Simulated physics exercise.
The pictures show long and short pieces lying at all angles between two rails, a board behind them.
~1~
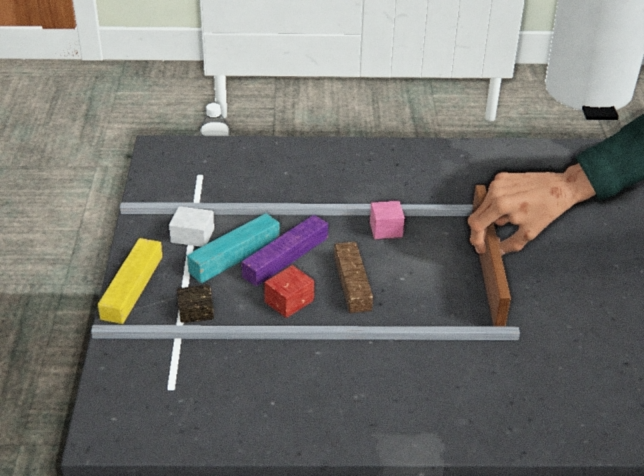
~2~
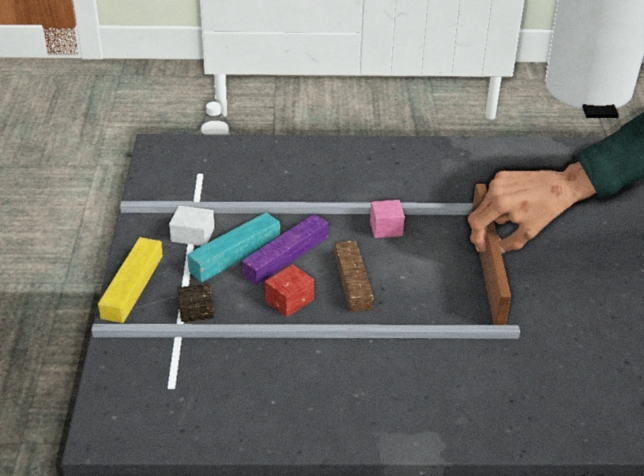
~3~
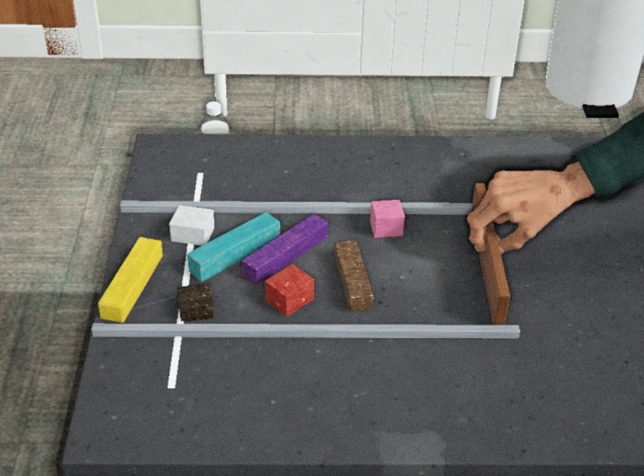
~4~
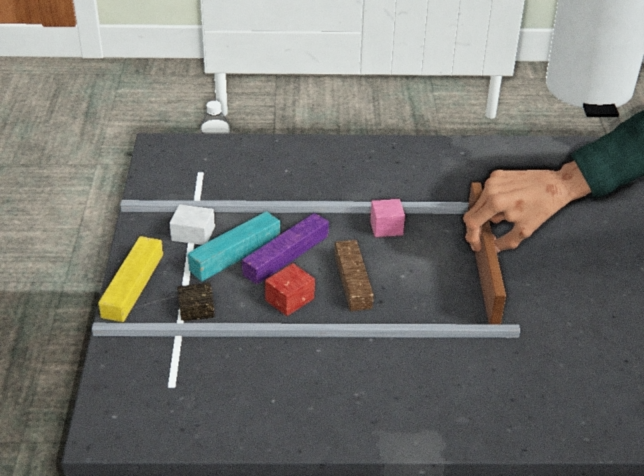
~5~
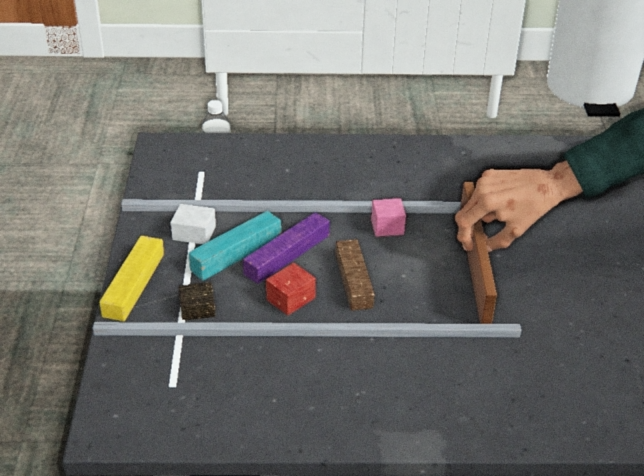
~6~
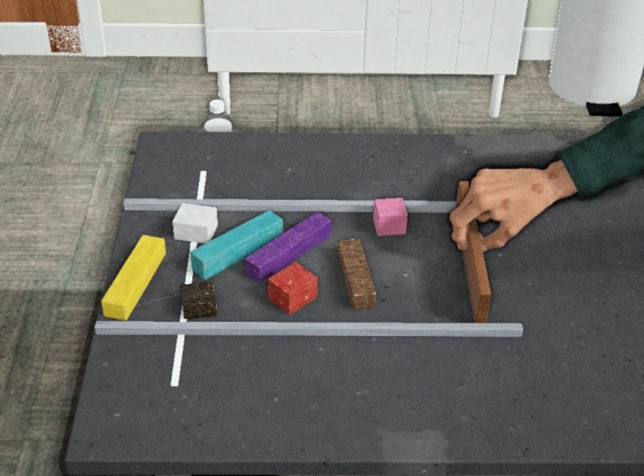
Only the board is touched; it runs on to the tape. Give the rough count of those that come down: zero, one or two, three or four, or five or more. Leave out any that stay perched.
Outcome: The number that fall off is one or two.
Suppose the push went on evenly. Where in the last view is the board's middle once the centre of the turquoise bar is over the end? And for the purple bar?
At (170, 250) for the turquoise bar; at (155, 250) for the purple bar.
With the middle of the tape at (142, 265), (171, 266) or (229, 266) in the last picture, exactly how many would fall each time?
Try by try, 6, 3 and 0.
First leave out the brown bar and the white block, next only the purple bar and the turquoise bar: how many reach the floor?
Fallen: 0, and 0 in the other try.
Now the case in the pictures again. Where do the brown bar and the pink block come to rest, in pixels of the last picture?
First (178, 272), then (183, 210).
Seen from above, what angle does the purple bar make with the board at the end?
Roughly 25° out of line.
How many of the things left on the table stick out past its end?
It comes to 3.
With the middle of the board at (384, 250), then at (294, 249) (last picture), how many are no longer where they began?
The counts are 1 and 5.
Early on, none off yet; yellow bar at rest near (135, 276); white block at rest near (195, 223); black block at rest near (199, 300).
A while later, none off yet; yellow bar at rest near (135, 276); white block at rest near (195, 223); black block travelled a little near (185, 303).
Finally, the number that fall off is one or two; lost, yellow bar.
